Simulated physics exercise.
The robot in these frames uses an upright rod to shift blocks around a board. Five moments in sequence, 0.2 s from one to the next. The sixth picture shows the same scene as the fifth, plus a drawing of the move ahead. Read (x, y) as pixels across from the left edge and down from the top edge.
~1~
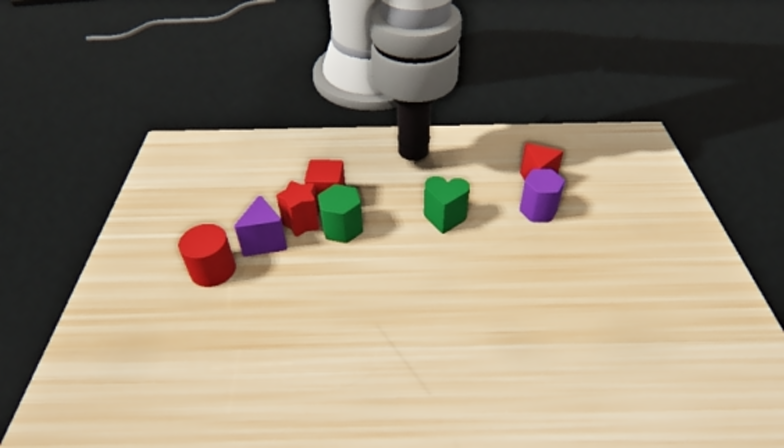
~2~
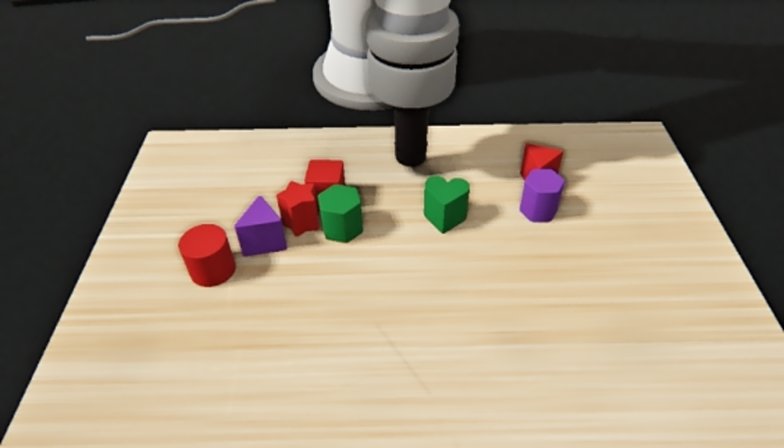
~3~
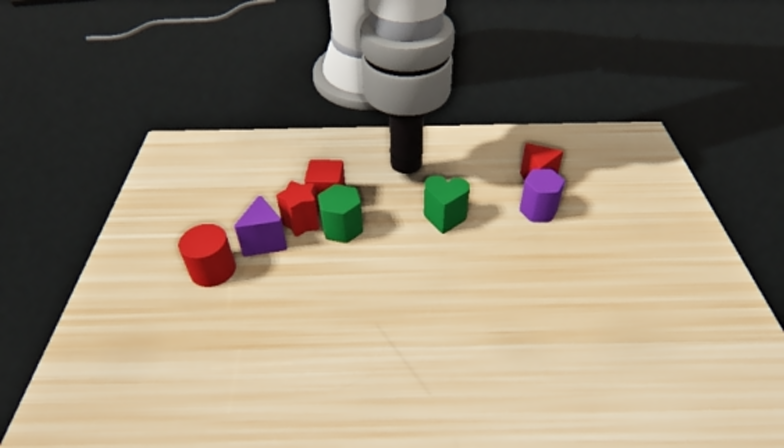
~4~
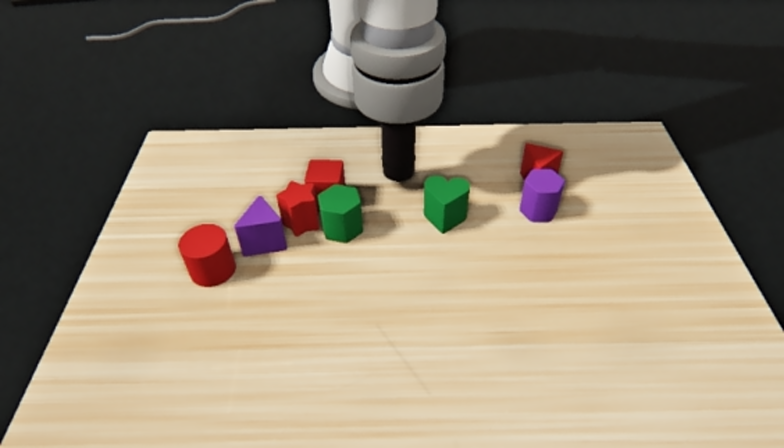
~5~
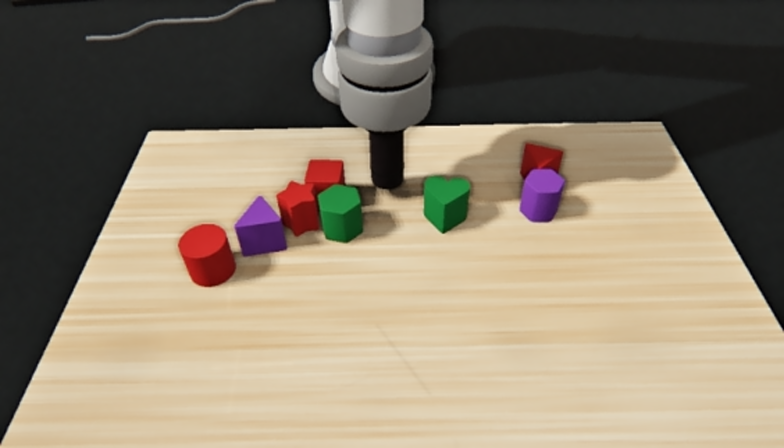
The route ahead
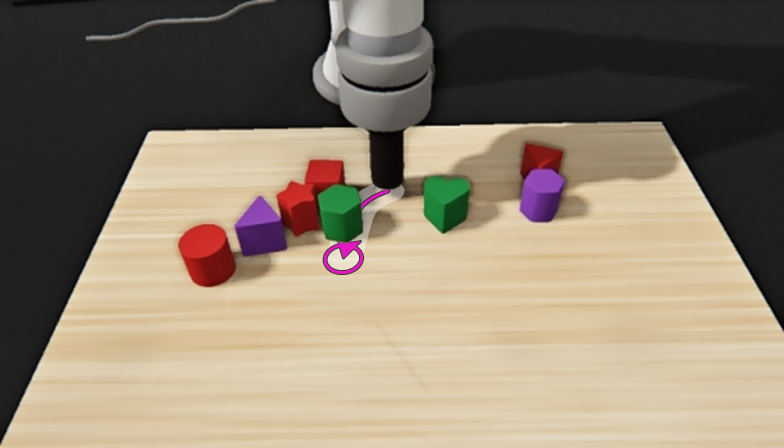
A robot's upright dark rod moves a short way down and to the left across the back of a wooden board, nearing the gap between a green hexagonal block and a green heart-shaped block, while all the blocks stay still.
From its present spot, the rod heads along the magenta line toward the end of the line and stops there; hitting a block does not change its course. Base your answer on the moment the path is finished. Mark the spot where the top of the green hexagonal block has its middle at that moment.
It is at (300, 238).
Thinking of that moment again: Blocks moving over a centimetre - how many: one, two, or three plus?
Blocks that move over 1 cm: One.
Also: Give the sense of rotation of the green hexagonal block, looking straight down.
Answer: Clockwise.
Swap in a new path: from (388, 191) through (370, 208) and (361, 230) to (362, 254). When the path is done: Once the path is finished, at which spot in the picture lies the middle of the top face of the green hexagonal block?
I'd say the green hexagonal block ends with its top centre at (318, 219).
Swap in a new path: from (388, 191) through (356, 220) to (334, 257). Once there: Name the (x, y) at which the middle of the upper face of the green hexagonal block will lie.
Put as a pixel place, it's (290, 237).
Drawn move, from (388, 191) through (362, 207) and (352, 231) to (343, 259).
What follows on the original path. One third of the way, rod at (360, 197); nothing pushed yet.
Two thirds of the way, rod at (351, 221); green hexagonal block at (318, 220), turned 40° clockwise.
At the end, rod at (342, 248); red four-sided block still; green hexagonal block at (300, 237), turned 65° clockwise.
